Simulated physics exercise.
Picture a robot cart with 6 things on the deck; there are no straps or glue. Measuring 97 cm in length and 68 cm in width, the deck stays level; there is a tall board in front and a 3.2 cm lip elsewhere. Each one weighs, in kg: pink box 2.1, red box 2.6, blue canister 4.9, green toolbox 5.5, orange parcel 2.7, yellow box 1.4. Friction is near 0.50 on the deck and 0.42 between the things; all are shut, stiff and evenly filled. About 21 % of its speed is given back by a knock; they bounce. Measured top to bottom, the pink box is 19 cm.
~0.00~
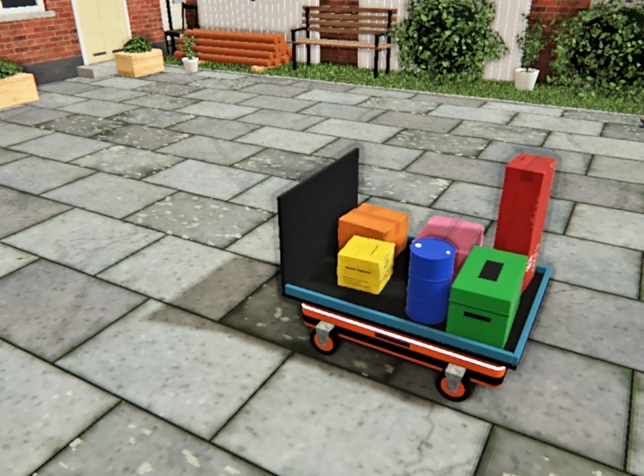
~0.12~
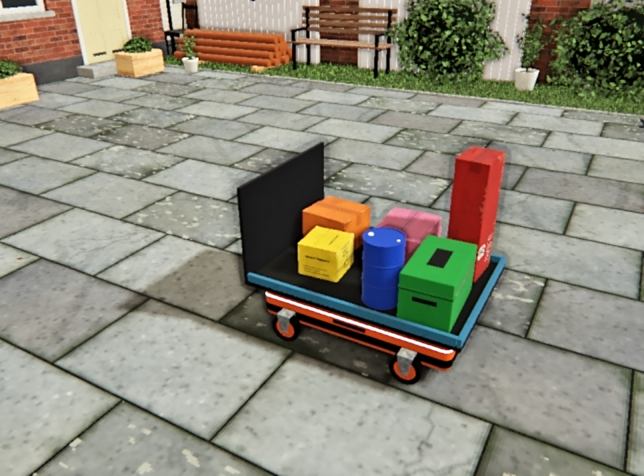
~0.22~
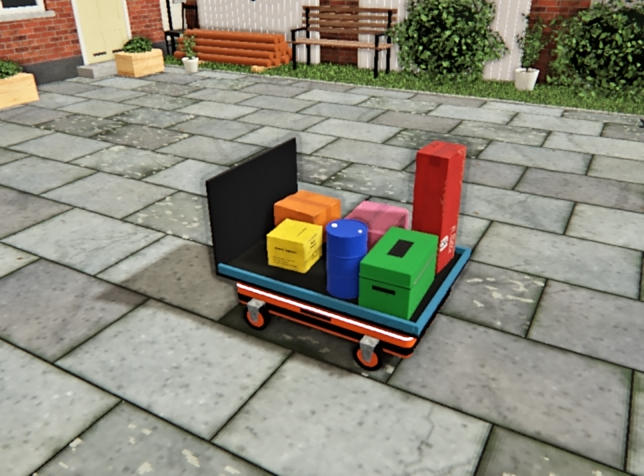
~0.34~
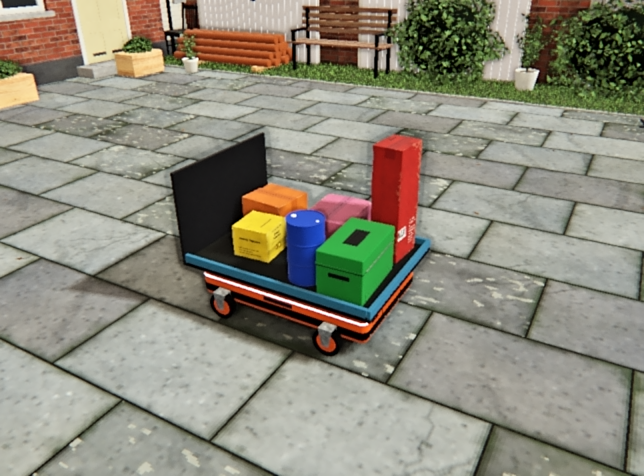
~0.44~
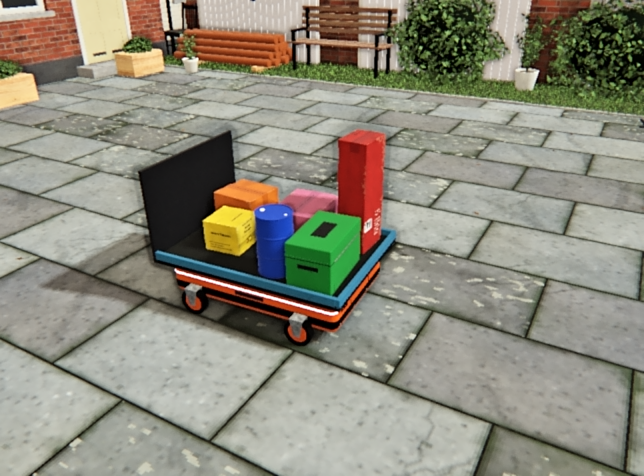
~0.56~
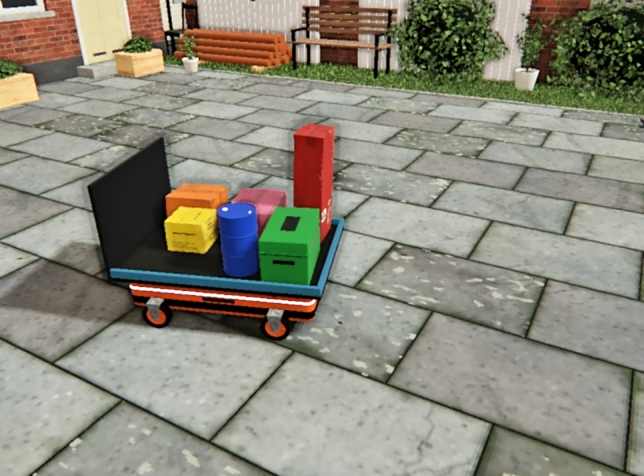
A flat cart carrying a blue drum, a green box and yellow, orange, pink and tall red boxes rolls leftward across a stone-paved yard, its dark upright board leading, then turns slightly as it continues left.
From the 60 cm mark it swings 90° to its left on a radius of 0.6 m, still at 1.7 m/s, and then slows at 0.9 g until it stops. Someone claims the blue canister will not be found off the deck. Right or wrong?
Right, it keeps its place.
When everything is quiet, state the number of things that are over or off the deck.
I get 1.
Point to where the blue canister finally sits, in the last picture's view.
At pixel (19, 354) or so, give or take.
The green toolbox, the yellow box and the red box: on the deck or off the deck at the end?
Afterwards, the green toolbox stays on its support, the yellow box stays on its support, and the red box leaves its support.
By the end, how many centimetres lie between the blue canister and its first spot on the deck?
I'd put it at about 20 centimetres.
After 0.76 s, cart 129 cm along, turned 52°; blue canister moved 6 cm near (179, 252); red box 13° off upright; yellow box moved 10 cm.
After 0.96 s, cart 163 cm along, turned 83°; red box now off the deck; blue canister moved 8 cm near (128, 283); yellow box moved 10 cm.
After 1.16 s, cart 195 cm along, turned 90°; blue canister moved 9 cm near (65, 325); yellow box moved 6 cm; orange parcel moved 4 cm.
After 1.36 s, cart 201 cm along, turned 90°, stopped; blue canister moved 19 cm near (22, 352); yellow box moved 17 cm; pink box moved 12 cm.
In the end (1.8 s), off the deck, red box; not toppled but over 10 cm from the start, pink box, blue canister, green toolbox and yellow box; the last one under 10 cm from the start. In the last view, blue canister near (19, 354).
